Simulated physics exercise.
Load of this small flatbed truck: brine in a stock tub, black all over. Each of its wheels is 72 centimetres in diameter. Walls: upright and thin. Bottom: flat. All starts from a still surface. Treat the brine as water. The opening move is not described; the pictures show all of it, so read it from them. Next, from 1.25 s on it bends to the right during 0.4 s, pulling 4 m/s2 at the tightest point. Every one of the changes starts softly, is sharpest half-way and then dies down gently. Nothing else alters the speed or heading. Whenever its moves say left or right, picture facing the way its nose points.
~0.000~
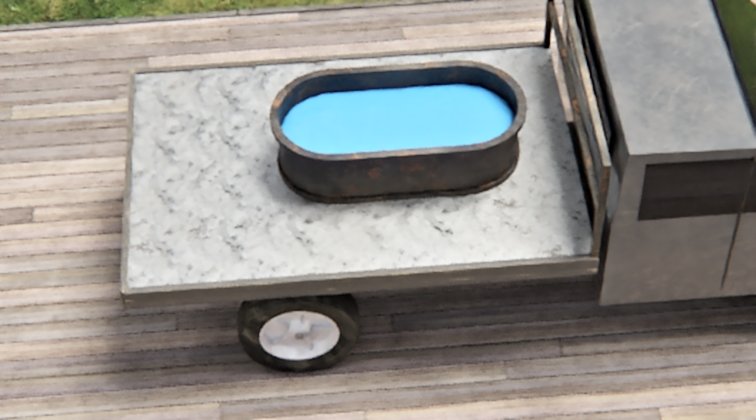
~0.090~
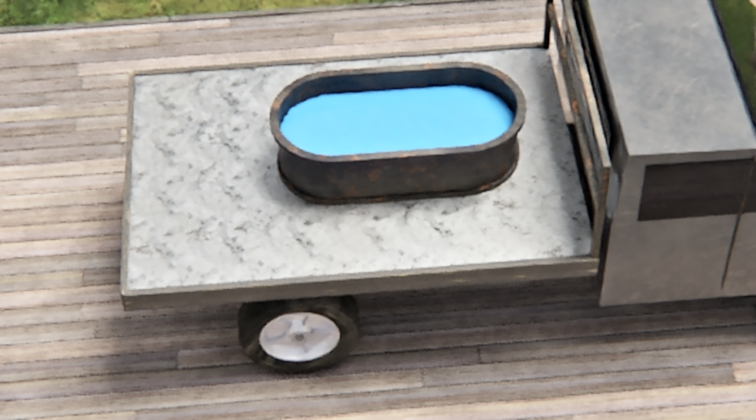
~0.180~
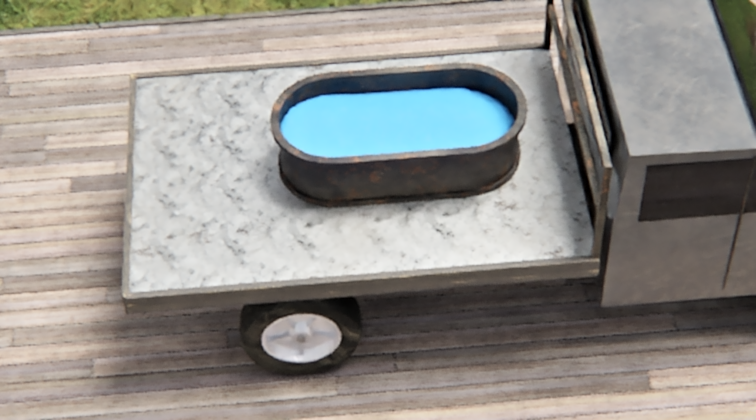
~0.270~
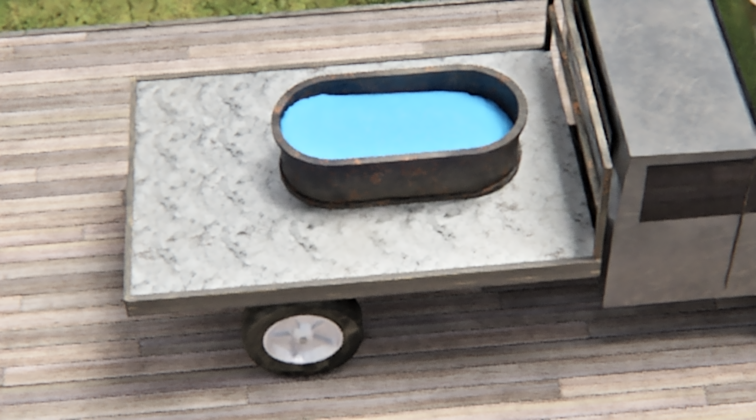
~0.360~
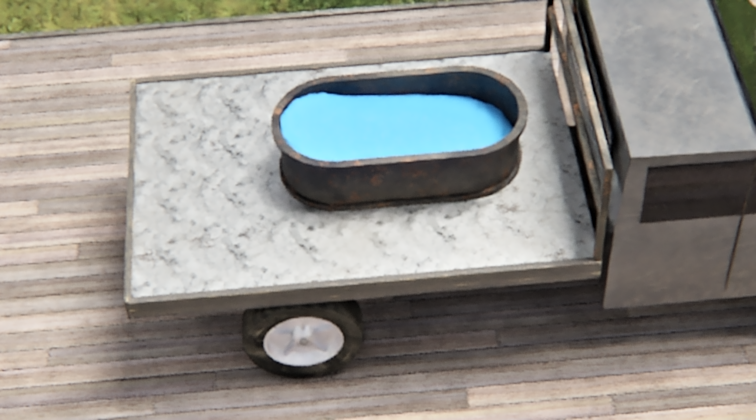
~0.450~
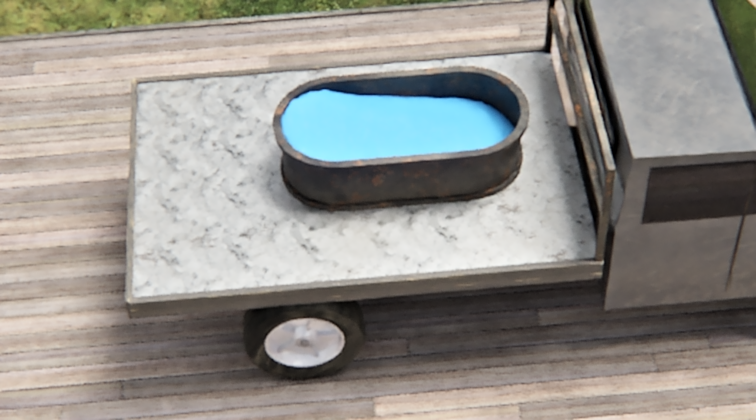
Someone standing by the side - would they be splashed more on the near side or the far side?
On the far side.
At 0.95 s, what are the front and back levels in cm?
Level, front = 14 cm; level, back = 26 cm.
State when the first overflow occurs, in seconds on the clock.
1.6 s.
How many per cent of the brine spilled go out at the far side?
Roughly 60 in a hundred.
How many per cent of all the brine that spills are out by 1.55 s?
Near 0 in a hundred.
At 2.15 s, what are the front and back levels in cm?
At that moment it stands around 22 cm in front and around 22 cm behind.
Then, 0.95 s in, front 15 cm, middle 24 cm, back 26 cm above the floor; no loss so far.
Then, 1.55 s in, front 32 cm, middle 22 cm, back 15 cm above the floor; no loss so far.
Then, 2.15 s in, front 23 cm, middle 23 cm, back 23 cm above the floor; the loss stands at 5 per cent, over the far side, a little elsewhere.
Then, 4.64 s in, the loss stands at 9 per cent, mostly over the far side, some over the left end; the far side has passed 6 per cent and the near side 0.
